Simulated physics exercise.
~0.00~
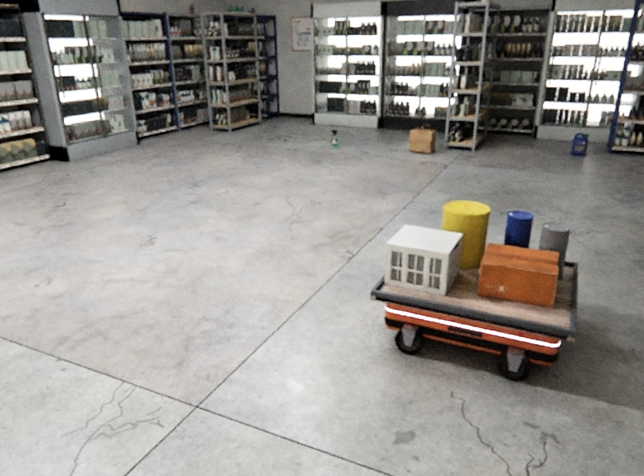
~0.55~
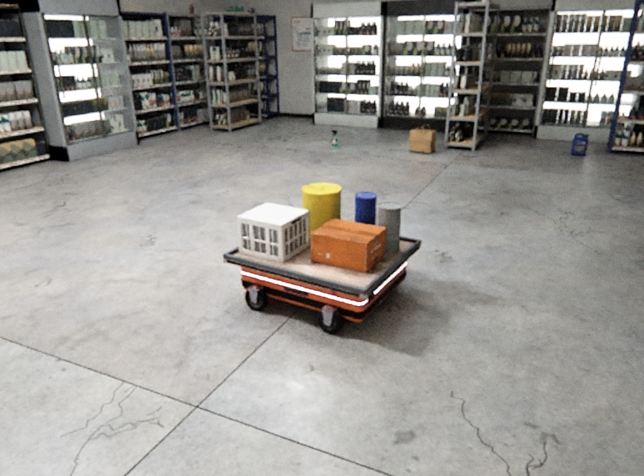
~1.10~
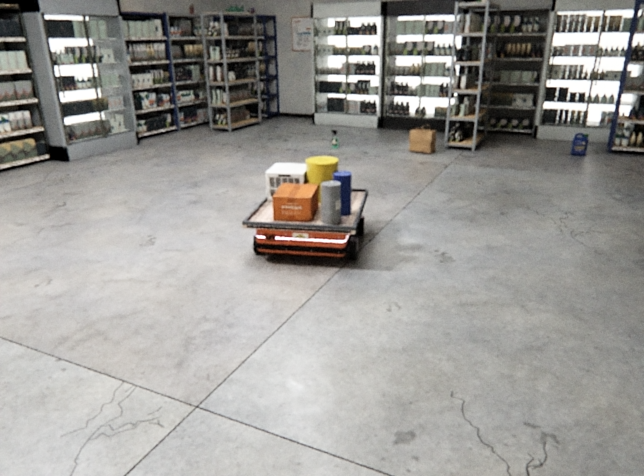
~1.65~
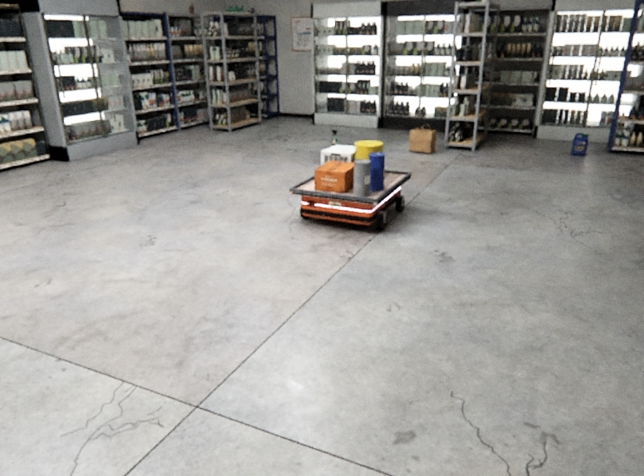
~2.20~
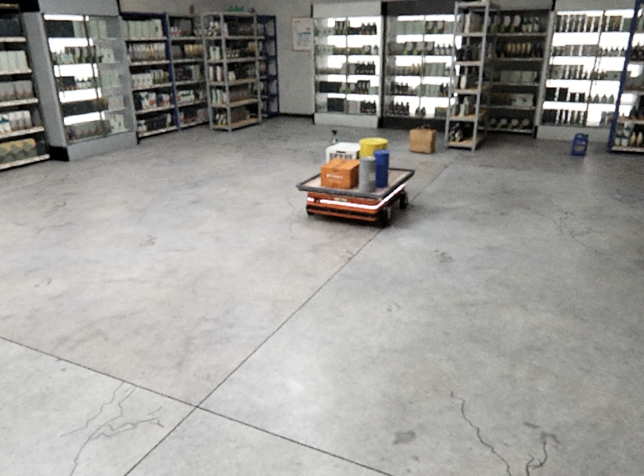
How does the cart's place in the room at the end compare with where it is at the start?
At the start the cart is close to the camera on the right side of the floor. By the end it is farther back, nearer the shelves, and closer to the middle of the view.
